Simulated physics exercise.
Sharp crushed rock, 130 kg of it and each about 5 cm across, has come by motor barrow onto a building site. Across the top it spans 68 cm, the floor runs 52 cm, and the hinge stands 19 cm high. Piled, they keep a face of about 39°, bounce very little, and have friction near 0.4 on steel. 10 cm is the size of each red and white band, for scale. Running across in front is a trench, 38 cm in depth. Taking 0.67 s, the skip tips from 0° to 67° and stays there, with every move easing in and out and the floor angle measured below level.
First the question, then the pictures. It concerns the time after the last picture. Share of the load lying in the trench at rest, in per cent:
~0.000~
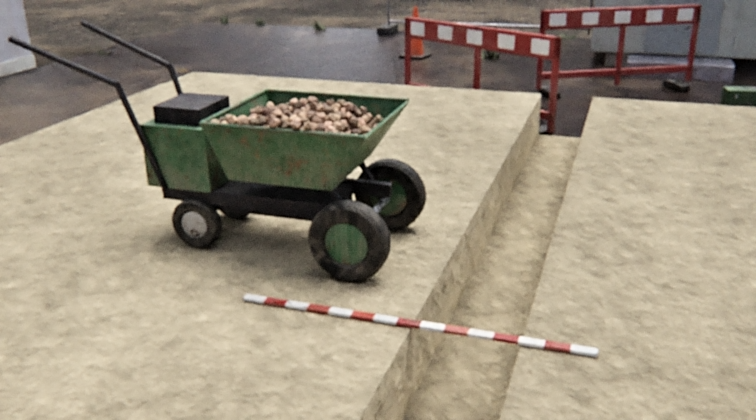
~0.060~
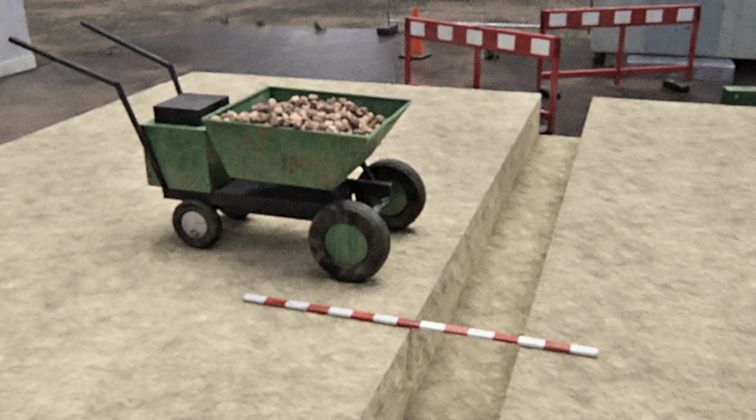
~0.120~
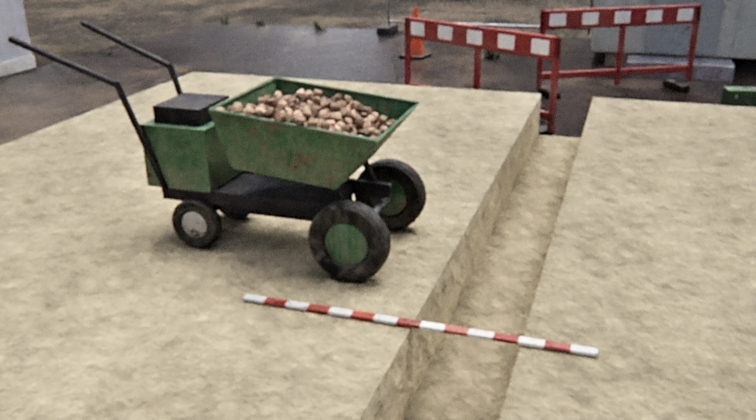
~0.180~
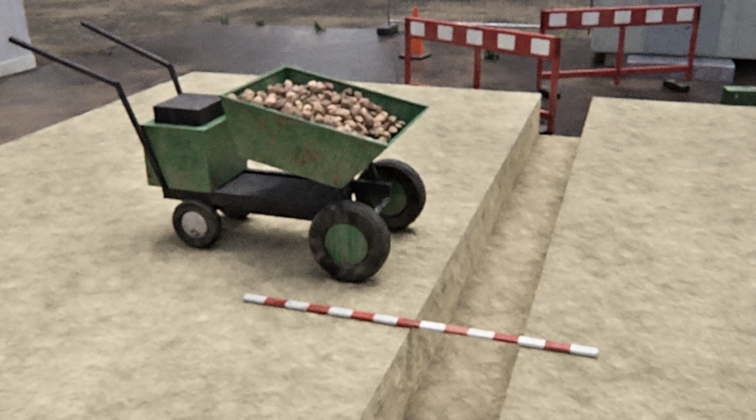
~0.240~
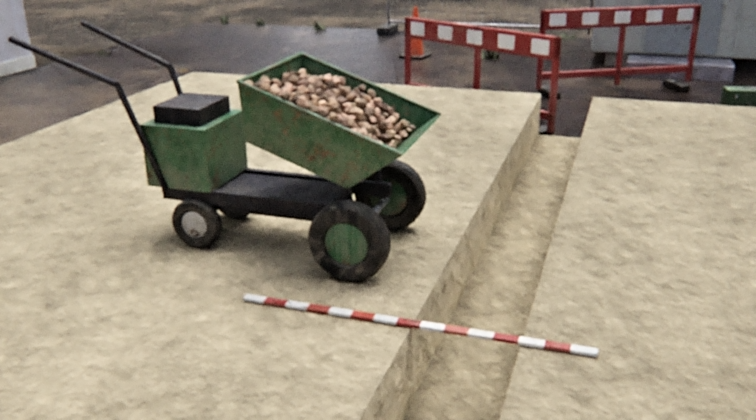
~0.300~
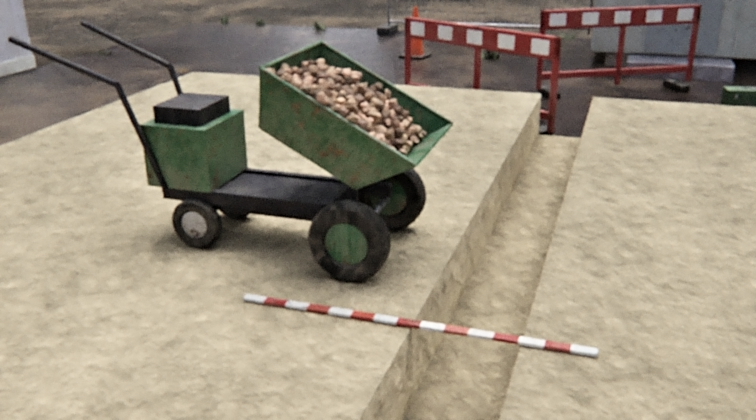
50 per cent.
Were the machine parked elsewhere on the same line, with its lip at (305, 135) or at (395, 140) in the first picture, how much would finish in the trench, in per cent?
Some 65 and some 25 per cent, in that order.
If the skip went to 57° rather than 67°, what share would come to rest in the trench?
Near 30 per cent then.
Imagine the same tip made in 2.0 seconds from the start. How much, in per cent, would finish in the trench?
In that case, around 55%.
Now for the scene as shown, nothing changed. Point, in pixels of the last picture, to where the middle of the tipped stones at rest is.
At about pixel (520, 329) in the last view.
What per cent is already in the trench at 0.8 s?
Close to 20 per cent at that time.
After 0.5 s the floor is at 56°; 100 % in the skip; the foremost stones are at (443, 175).
After 0.8 s the floor is at 67°; 78 % in the skip, 22 % in the trench, 1 % past the trench; the foremost stones are at (543, 269).
After 1.1 s the floor is at 67°; 38 % in the skip, 41 % in the trench, 21 % past the trench; the foremost stones are at (690, 309).
After 3.1 s the floor is at 67°; 30 % in the skip, 50 % in the trench, 20 % past the trench; the foremost stones are past the picture's edge.
